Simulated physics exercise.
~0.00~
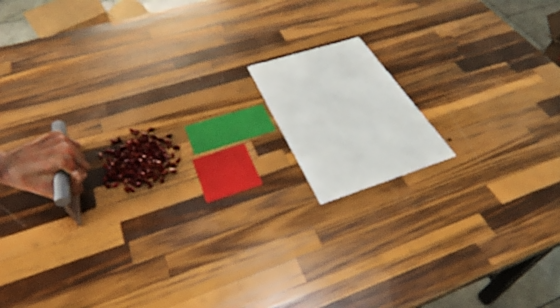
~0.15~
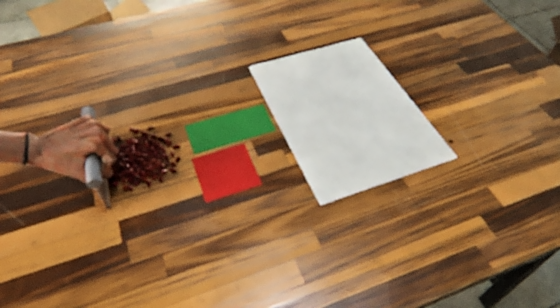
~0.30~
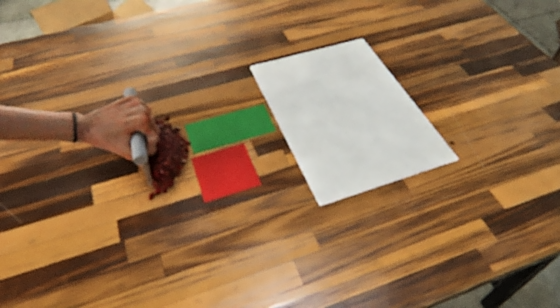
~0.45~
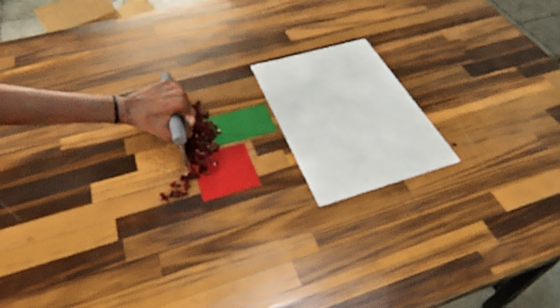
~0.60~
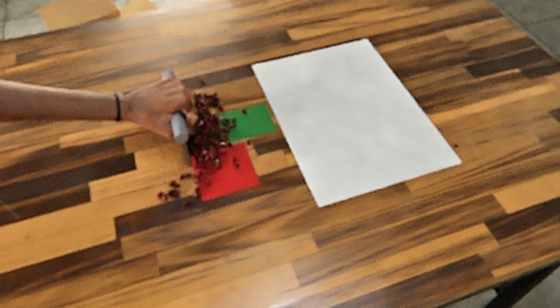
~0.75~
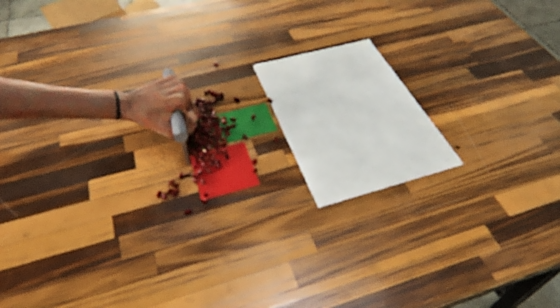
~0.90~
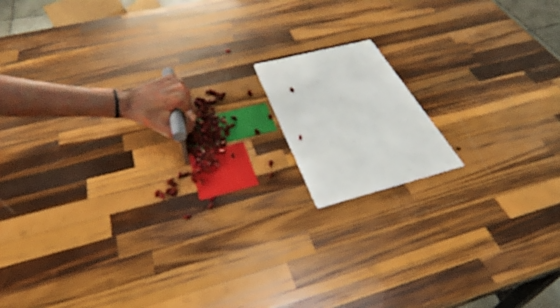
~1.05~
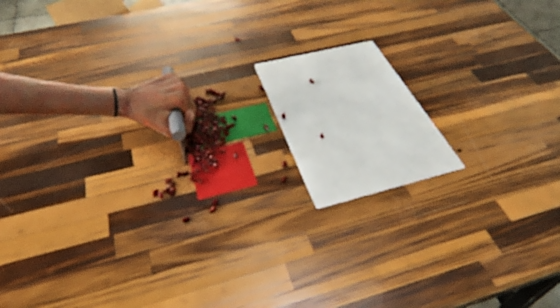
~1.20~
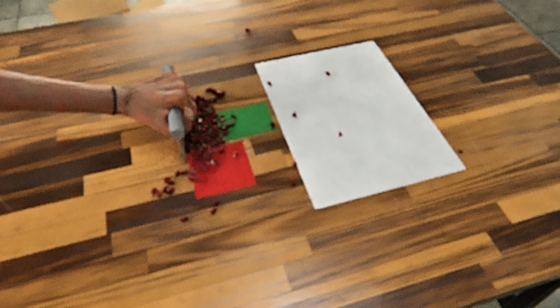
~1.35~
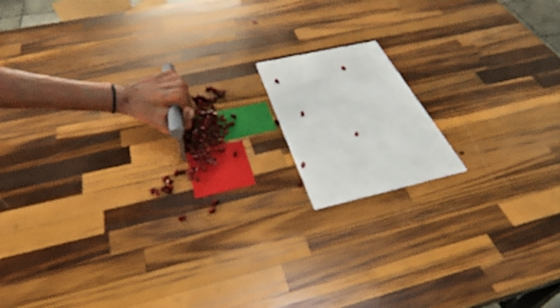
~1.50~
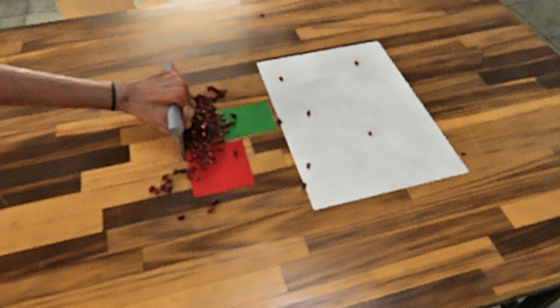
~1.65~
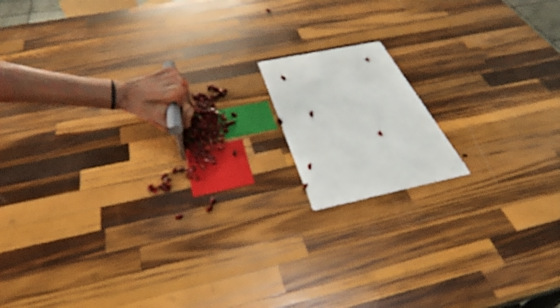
The video shows a hand pushing a pile of dark red beans rightward across a wooden table with a scraper, then stopping at the green and red sheets, where most beans stay heaped while a few scatter onward, some ending on the white sheet.
